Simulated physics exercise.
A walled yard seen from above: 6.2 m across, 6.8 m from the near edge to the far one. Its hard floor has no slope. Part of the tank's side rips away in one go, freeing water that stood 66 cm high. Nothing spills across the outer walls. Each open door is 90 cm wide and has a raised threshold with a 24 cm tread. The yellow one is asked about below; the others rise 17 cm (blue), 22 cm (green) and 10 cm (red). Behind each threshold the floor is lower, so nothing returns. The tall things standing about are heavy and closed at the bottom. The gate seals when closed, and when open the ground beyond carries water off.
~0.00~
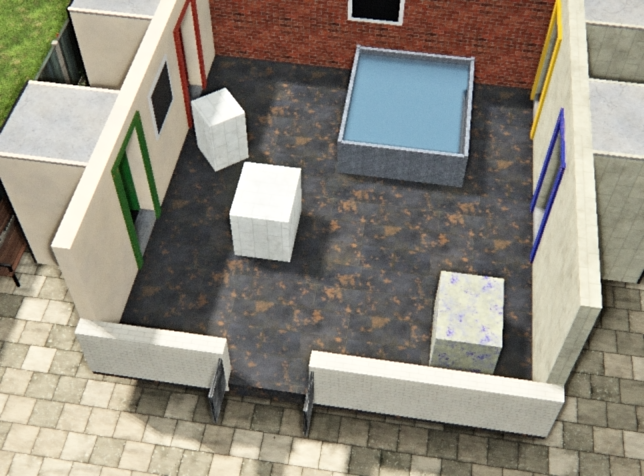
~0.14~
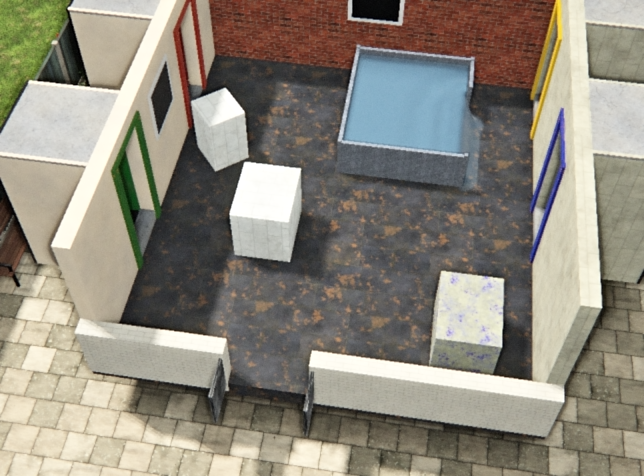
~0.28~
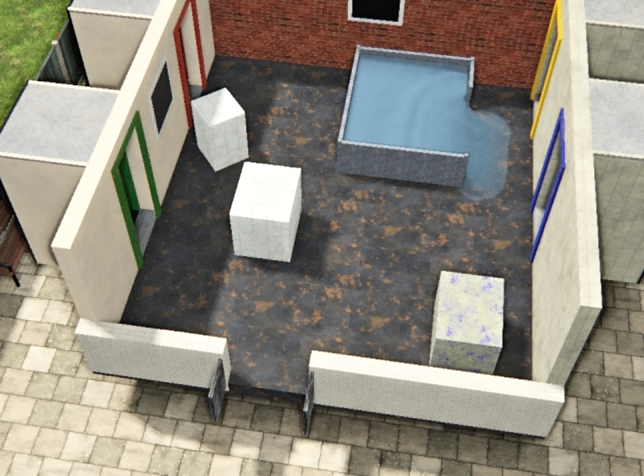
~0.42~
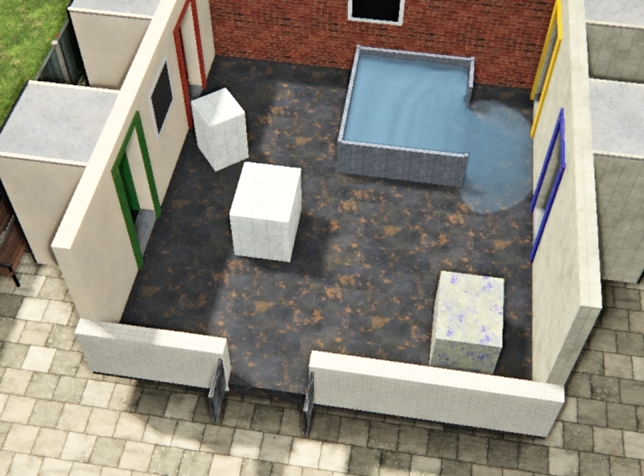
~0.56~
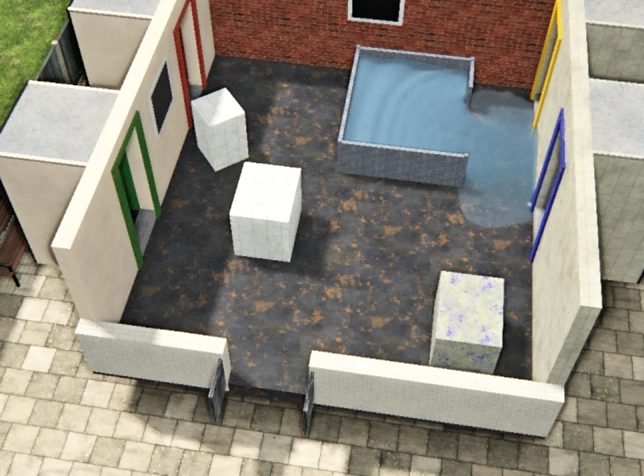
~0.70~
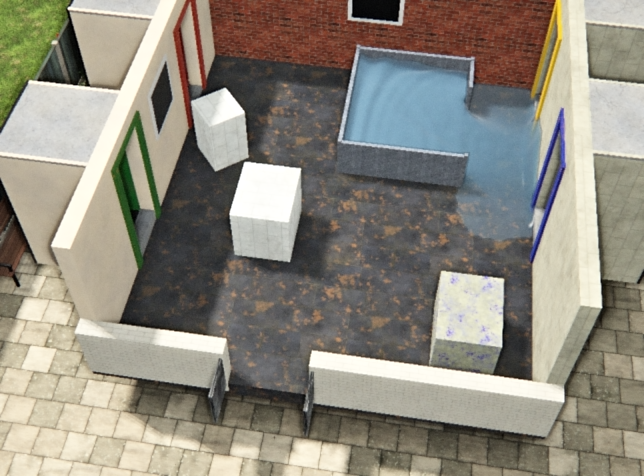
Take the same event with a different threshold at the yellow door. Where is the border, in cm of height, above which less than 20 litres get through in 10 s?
Close to 29 cm is just enough.
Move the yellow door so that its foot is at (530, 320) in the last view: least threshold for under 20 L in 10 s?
About 14.0 cm.
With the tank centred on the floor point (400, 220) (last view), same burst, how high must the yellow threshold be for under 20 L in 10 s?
About 11.0 cm.
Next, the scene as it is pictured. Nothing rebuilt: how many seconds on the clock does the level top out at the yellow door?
At about 2.6 s.
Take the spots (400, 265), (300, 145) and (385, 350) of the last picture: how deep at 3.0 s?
In that order: 3, 0 and 1 cm.
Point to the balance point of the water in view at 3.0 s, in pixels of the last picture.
Around (446, 170).
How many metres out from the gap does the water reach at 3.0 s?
Roughly 5.2 m.
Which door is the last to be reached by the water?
It is the green one.
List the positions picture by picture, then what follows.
In the first frame, still water, 66 cm deep, in the tank at (409, 102); the yellow door at (545, 75) is dry.
In the second frame, the gap is at (463, 141), the front 0.3 m out at (473, 183); the back of the tank holds 66 cm.
In the third frame, the gap is at (462, 142), the front 0.8 m out at (506, 140); the back of the tank holds 66 cm.
In the fourth frame, the gap is at (462, 142), the front 1.3 m out at (533, 160); the back of the tank holds 66 cm.
In the fifth frame, the front is at (542, 118), 1.4 m from the gap at (462, 143); 3.4 m2 of floor is wet, 62 cm left at the back.
In the sixth frame, water pours out at (462, 143) and has run 1.6 m, to (533, 234); about 11 cm deep outside, 56 cm at the back; water is at the yellow door at (545, 75).
After 1.4 s water covers 15 % of the floor, deepest (52 cm) near (529, 169); 27 cm at the yellow door, 19 litres in over its 18 cm threshold.
After 3.0 s water covers 40 % of the floor, deepest (37 cm) near (530, 93); 25 cm at the yellow door, 77 litres in over its 18 cm threshold.
After 10.0 s water covers 100 % of the floor, deepest (14 cm) near (165, 196); 10 cm at the yellow door, 106 litres in over its 18 cm threshold.
At the yellow door as built, the water arrived by 0.6 s and peaked near 28 cm at 2.6 s.
Run again over the same 10 s with other heights there, 35 litres in over 26 cm, 4 litres over 35 cm. The limit of 20 litres is kept from about 29 cm up.
